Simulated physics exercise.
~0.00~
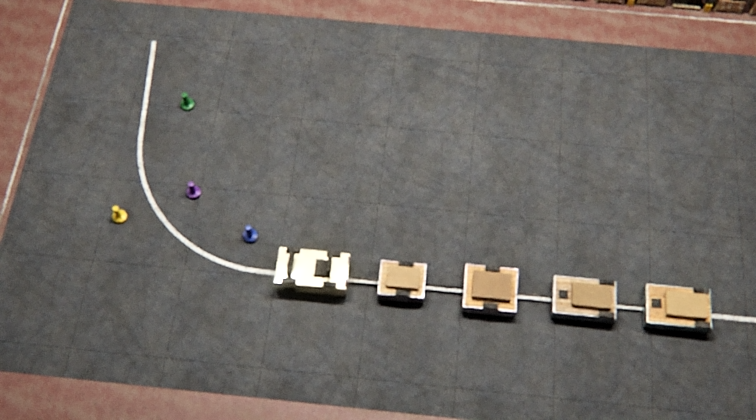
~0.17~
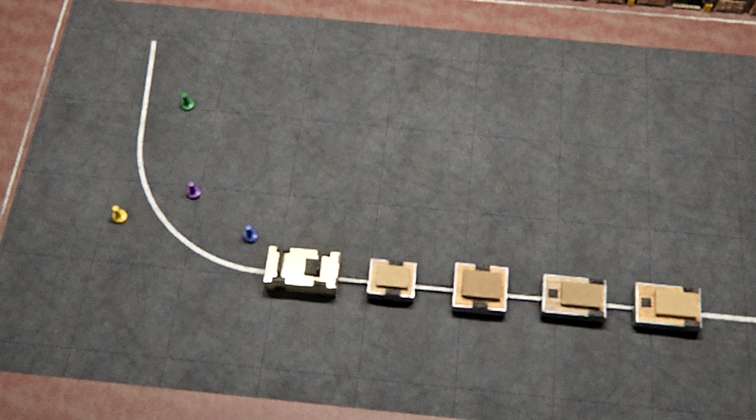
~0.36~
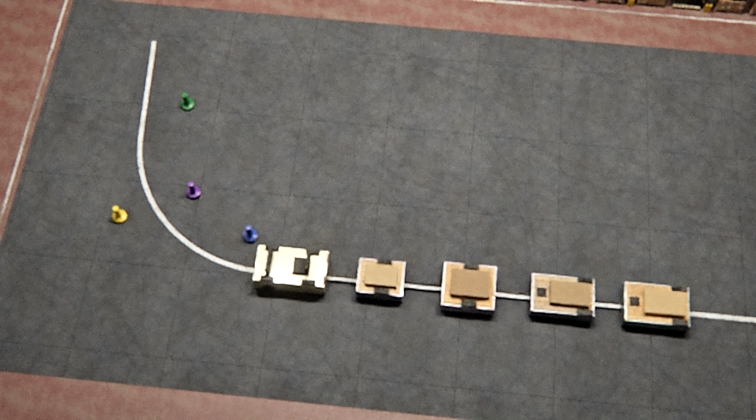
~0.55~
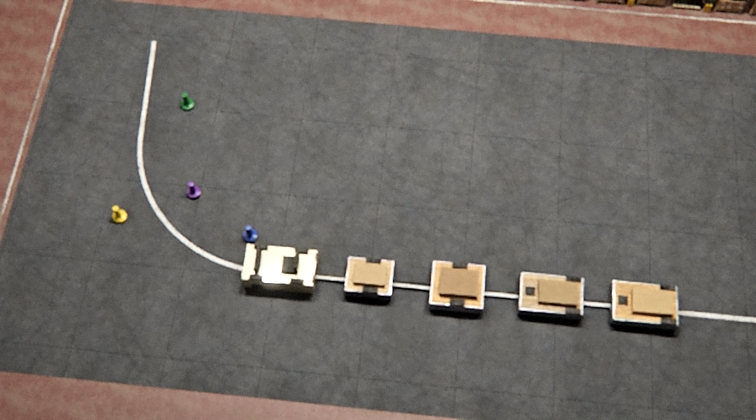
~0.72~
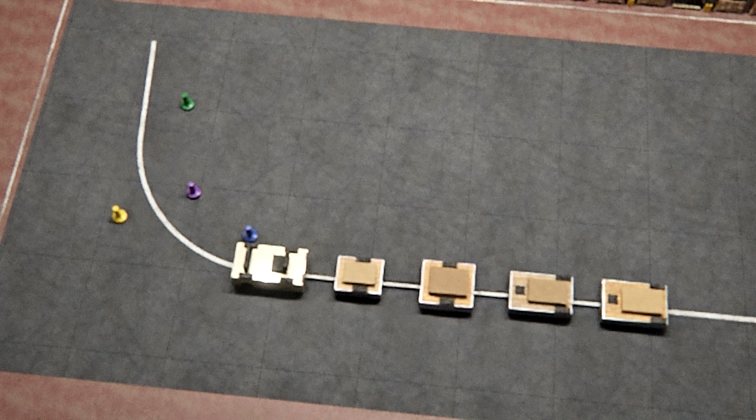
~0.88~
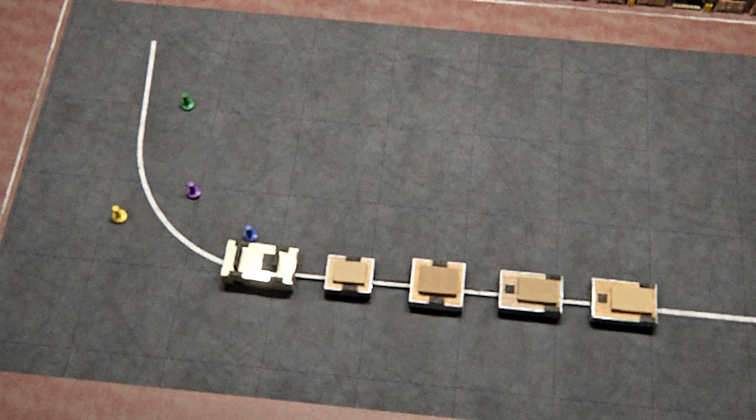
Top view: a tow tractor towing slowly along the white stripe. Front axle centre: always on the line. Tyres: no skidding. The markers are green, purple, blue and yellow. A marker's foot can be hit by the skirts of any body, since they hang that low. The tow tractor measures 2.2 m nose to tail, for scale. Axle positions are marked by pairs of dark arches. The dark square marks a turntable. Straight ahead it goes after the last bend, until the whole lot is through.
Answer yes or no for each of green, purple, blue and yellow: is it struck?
Green: No, purple: Yes, blue: Yes, yellow: No.
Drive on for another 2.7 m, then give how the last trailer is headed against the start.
Compared with the start, the last trailer heads some 0° away.
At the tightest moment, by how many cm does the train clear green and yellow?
Green has 15 to spare and yellow has 25.
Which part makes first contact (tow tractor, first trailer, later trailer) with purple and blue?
Purple: One further back, blue: A later trailer.
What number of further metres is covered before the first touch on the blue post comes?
Contact happens once about 5.5 m more has been driven.
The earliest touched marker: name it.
The blue marker.
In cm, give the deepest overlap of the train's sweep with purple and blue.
Roughly purple 55, blue 30.
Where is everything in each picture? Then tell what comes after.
The first frame shows nose (282, 265); last axle (702, 308); still straight; green (187, 102), purple (193, 190), blue (250, 234), yellow (119, 214); 4 trailers.
The second frame shows nose (272, 264); last axle (692, 307); still straight.
The third frame shows nose (261, 263); last axle (680, 306); still straight.
The fourth frame shows nose (249, 262); last axle (668, 305); still straight.
The fifth frame shows nose (239, 260); last axle (658, 303); turned 1°.
The sixth frame shows nose (230, 258); last axle (648, 302); turned 2°; green (187, 102), purple (193, 190), blue (250, 234), yellow (119, 214).
By 2.9 s, the last axle is at (525, 290) of the last picture, on the line; yellow has been passed with 25 cm to spare.
By 4.0 s, the last axle is at (467, 285) of the last picture, on the line; the second trailer has hit blue.
By 5.6 s, the last axle is at (373, 276) of the last picture, on the line; the second trailer has hit purple.
By 11.8 s, the last axle is at (155, 97) of the last picture, 45 cm off the line; green has been passed with 15 cm to spare.
By 13.7 s, the last axle is at (156, 13) of the last picture, 10 cm off the line; 2 of 4 struck in all.
